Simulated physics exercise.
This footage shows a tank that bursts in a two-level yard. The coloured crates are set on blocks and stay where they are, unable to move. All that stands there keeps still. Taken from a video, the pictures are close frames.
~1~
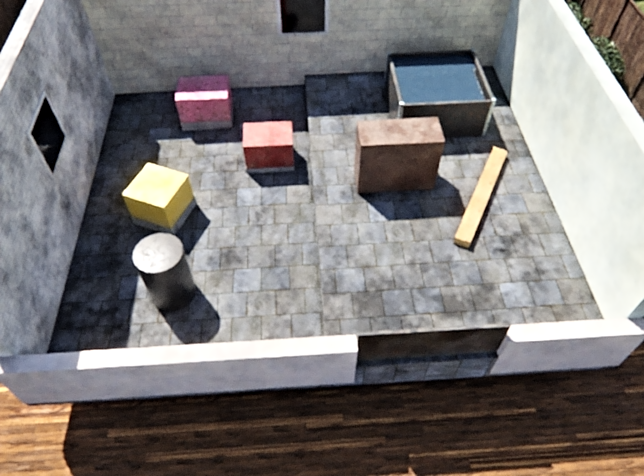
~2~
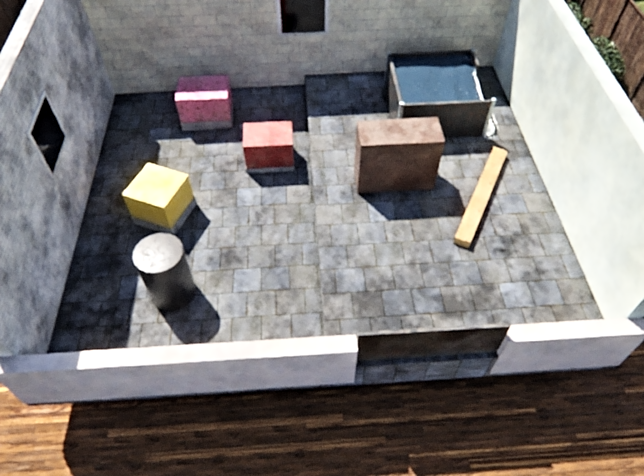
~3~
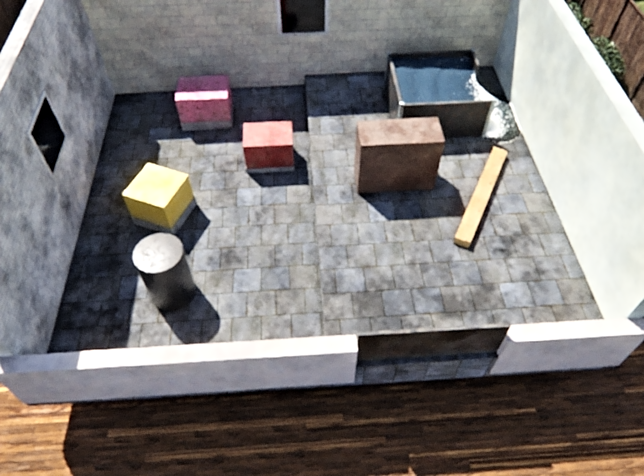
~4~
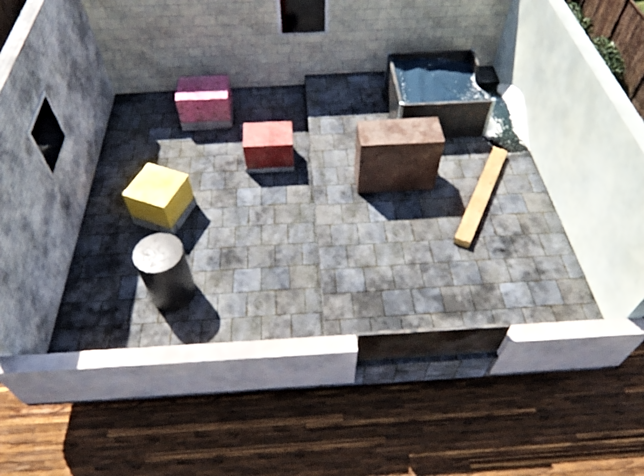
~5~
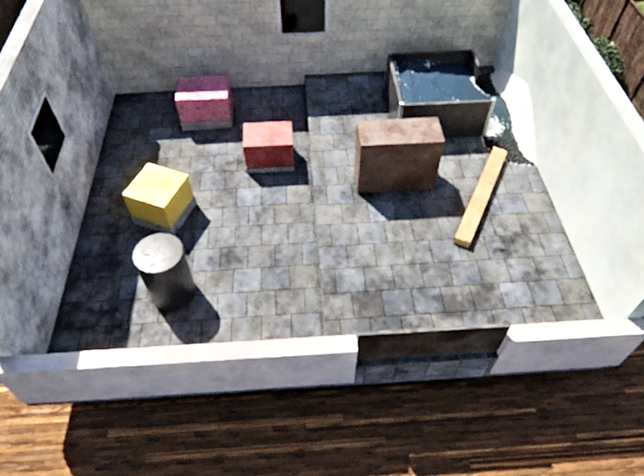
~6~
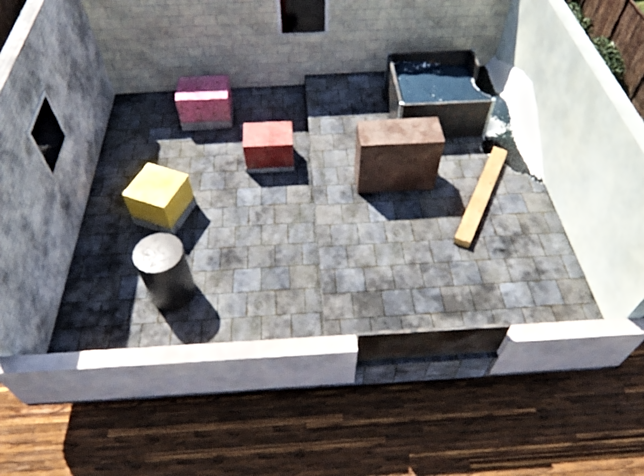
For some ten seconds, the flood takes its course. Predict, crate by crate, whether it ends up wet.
The red crate ends up dry; the yellow crate ends up dry; the pink crate ends up dry.
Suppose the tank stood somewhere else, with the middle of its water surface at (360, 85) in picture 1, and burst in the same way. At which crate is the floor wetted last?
Answer: The yellow crate.
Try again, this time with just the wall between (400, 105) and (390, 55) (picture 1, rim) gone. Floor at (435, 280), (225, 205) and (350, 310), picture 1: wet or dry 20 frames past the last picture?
Unwetted / soaked / unwetted.
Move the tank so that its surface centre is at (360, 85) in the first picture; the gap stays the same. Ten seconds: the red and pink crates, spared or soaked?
I reckon the red one is unharmed, while the pink one is unharmed.
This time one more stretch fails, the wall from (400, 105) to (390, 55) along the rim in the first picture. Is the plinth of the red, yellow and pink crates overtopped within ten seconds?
Result: Red is swamped; yellow is not reached; pink is swamped.
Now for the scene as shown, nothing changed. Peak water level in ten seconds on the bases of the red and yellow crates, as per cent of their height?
80 and 40 %, roughly.
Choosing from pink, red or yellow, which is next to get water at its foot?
Answer: That's the pink one.
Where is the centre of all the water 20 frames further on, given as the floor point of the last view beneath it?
My pick is pixel (439, 147).
A moment on, water covers 15 % of the floor; the red crate not reached, the yellow crate not reached, the pink crate not reached.
Next, water covers 25 % of the floor; the red crate not reached, the yellow crate not reached, the pink crate not reached.
Then, water covers 40 % of the floor; the red crate not reached, the yellow crate not reached, the pink crate water round its plinth.
Later, water covers 75 % of the floor; the red crate water round its plinth, the yellow crate water round its plinth, the pink crate water round its plinth.
In the end, water covers 85 % of the floor; the red crate stayed above the water, the yellow crate stayed above the water, the pink crate stayed above the water.
